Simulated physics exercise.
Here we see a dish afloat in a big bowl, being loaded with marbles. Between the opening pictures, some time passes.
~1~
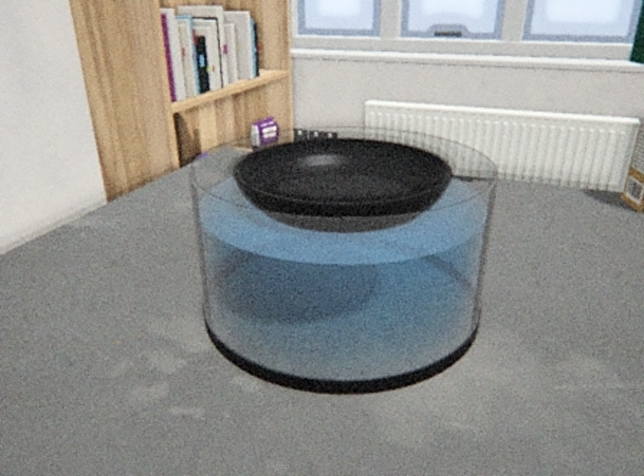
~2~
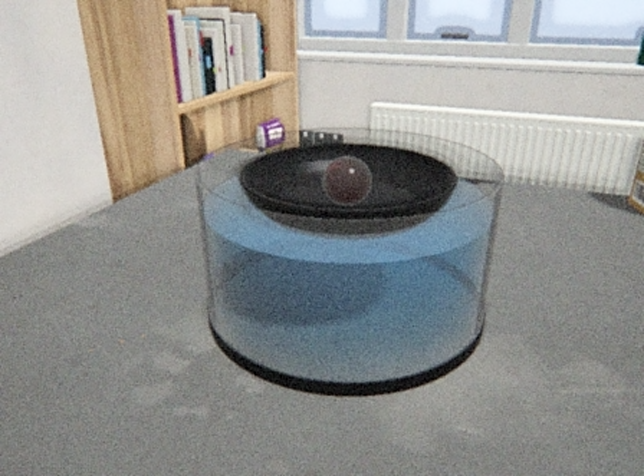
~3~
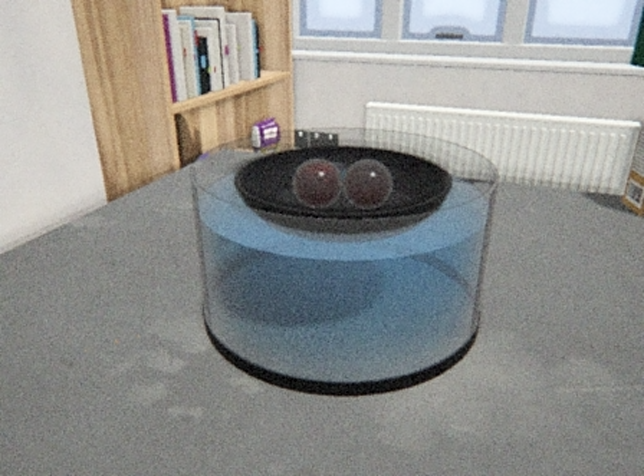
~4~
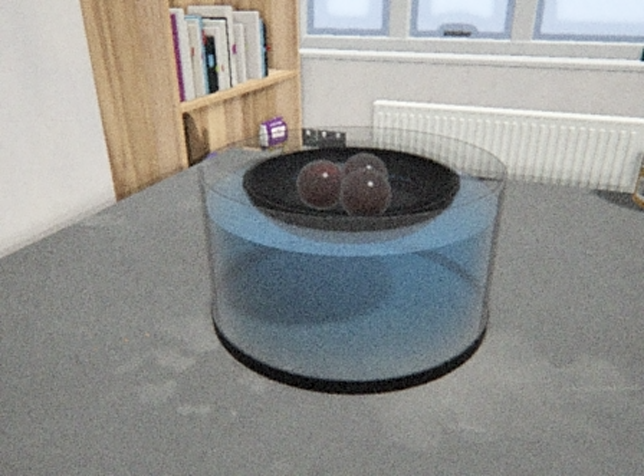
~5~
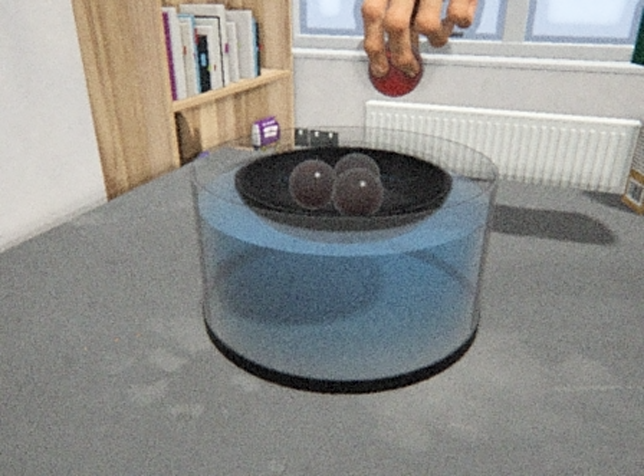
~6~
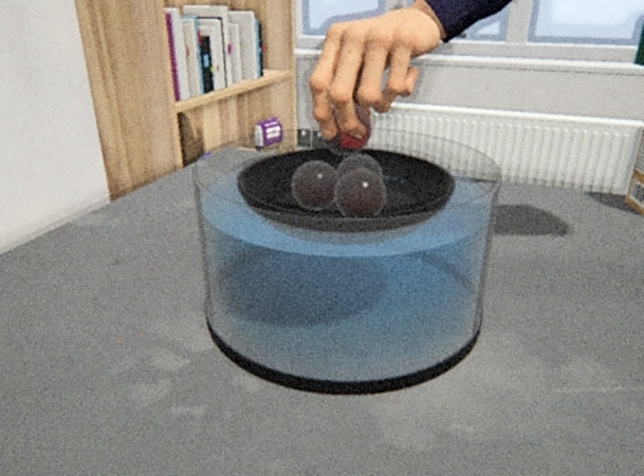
Black dish floating in a clear bowl of water, gaining three dark marbles and sitting lower, as a hand lowers another over it.
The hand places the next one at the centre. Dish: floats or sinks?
It does not sink.
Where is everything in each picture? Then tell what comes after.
The first picture shows dish (342, 166) empty; most of its side above the surface.
The second picture shows dish (347, 173) with one aboard; most of its side above the surface.
The third picture shows dish (343, 175) with two aboard; about two thirds of its side above the surface.
The fourth picture shows dish (350, 177) with three aboard; about half of its side above the surface.
The fifth picture shows dish (343, 177) with three aboard; about half of its side above the surface; the next glass marble in the hand at (396, 69).
The sixth picture shows dish (345, 177) with three aboard; about half of its side above the surface; the next glass marble in the hand at (346, 130).
Shortly, the glass marble is in and the dish dips.
Then, it steadies; about a third of its side above the surface.
At the finish, the dish floats; about a third of its side above the surface.
